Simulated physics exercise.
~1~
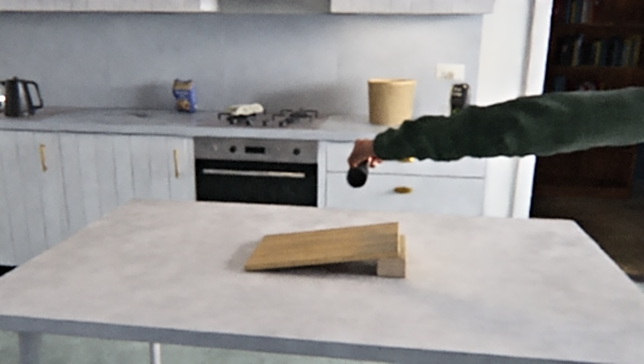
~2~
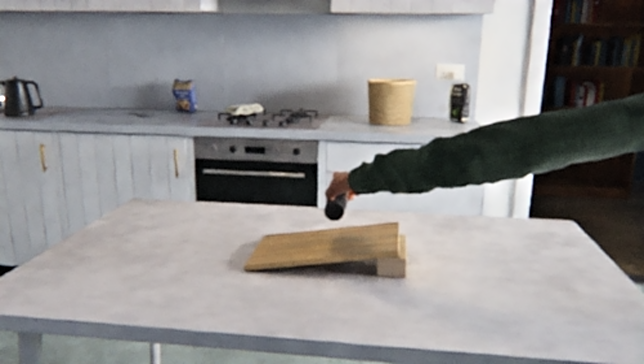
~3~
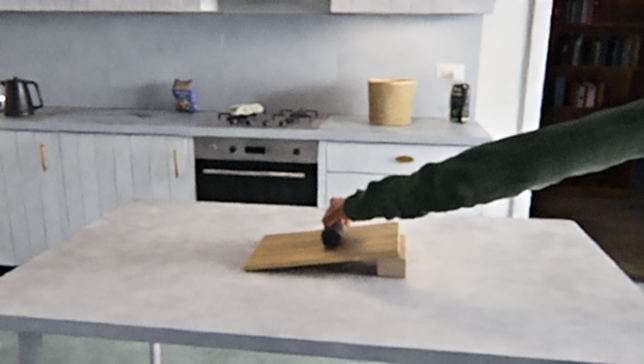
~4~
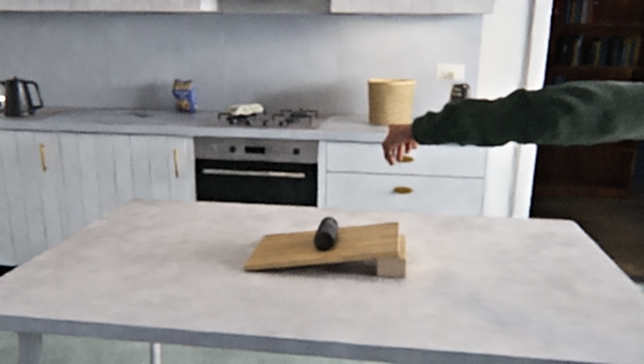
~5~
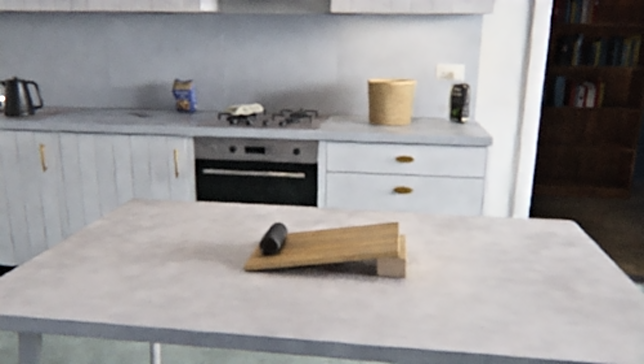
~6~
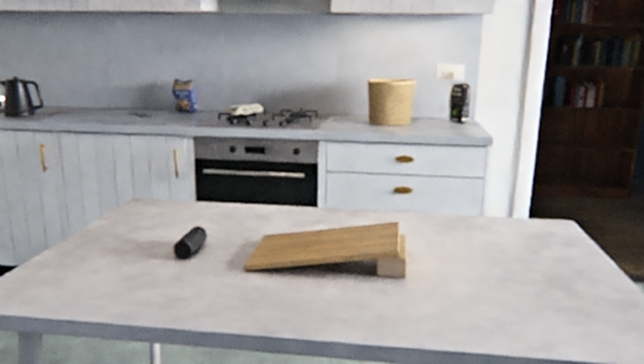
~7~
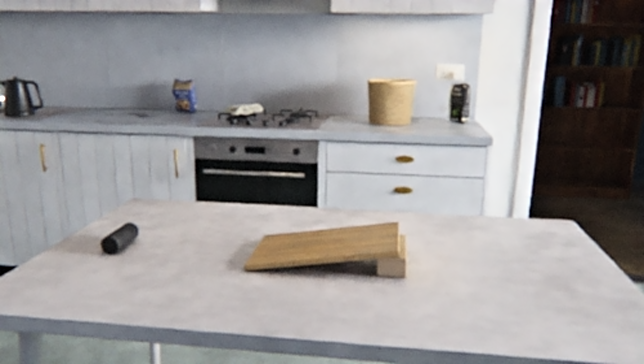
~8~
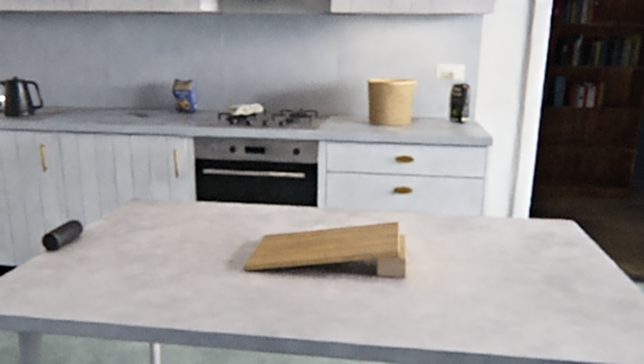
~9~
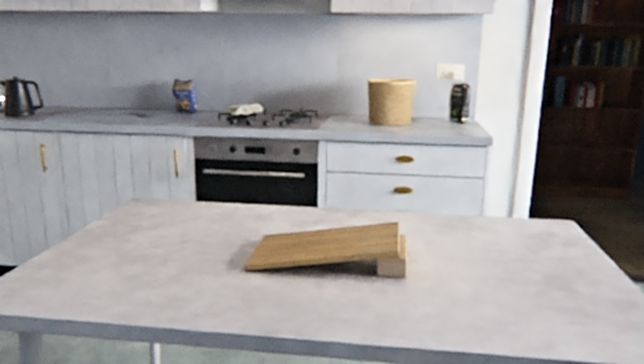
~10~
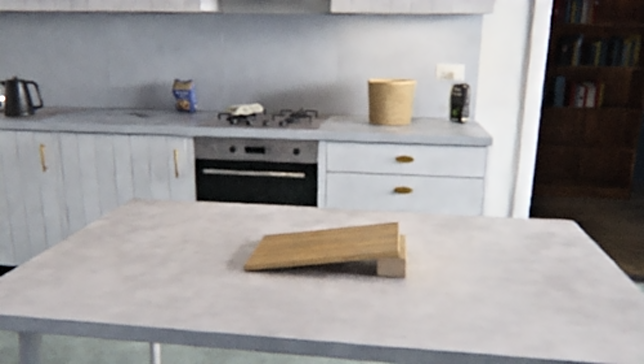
Black shaker set on its side on a sloping board by a hand, then rolling left across the table and out of view.
